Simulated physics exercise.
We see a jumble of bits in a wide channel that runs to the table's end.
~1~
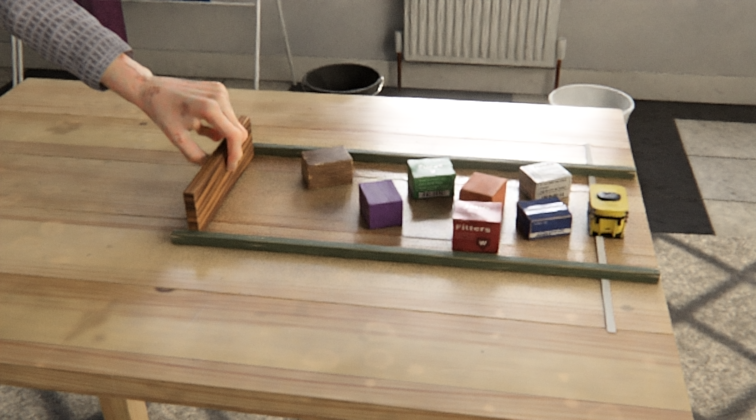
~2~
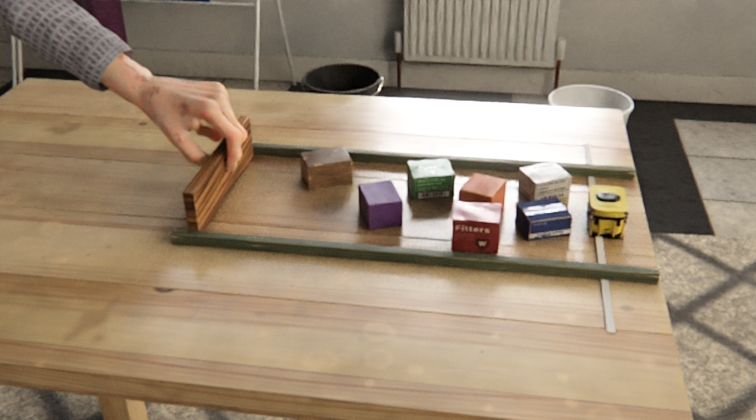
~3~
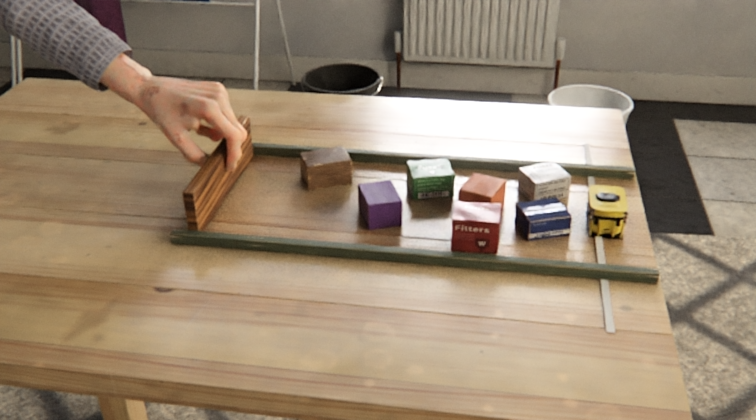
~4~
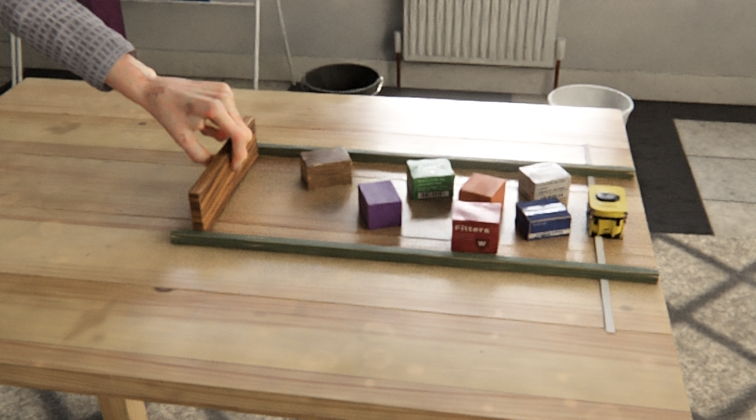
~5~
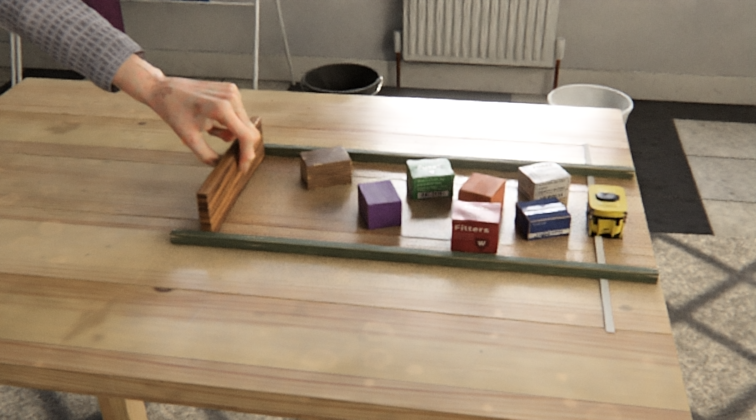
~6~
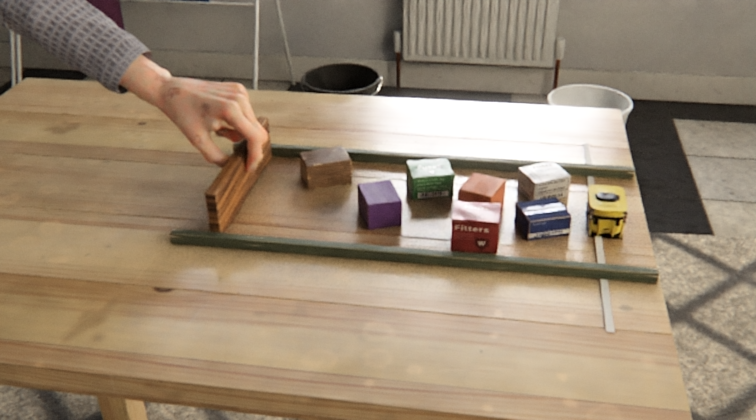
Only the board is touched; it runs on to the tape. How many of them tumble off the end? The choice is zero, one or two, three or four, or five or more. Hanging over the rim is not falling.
As it turns out, the number that fall off is five or more.
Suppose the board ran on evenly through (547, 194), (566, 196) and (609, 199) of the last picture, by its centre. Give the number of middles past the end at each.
Place by place, 2, 3 and 6.
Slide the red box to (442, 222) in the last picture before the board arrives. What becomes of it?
It holds on.
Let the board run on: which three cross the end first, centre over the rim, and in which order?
In order: The white box, the yellow case, the blue box.
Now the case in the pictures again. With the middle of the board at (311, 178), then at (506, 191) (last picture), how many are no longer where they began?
At the one place 1, at the other 8.
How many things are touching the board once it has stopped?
It touches 2.
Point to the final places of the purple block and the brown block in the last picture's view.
First (618, 223), then (619, 192).
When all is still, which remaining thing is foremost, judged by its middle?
Foremost is the red box.
Soon after, none off yet; yellow case at rest near (605, 211); white box at rest near (543, 182); blue box at rest near (542, 219).
Then, none off yet; yellow case at rest near (608, 211); white box moved about its own width near (590, 188); blue box moved a little near (565, 226).
By the end, the number that fall off is five or more; fallen, green box, orange block, blue box, white box and yellow case.
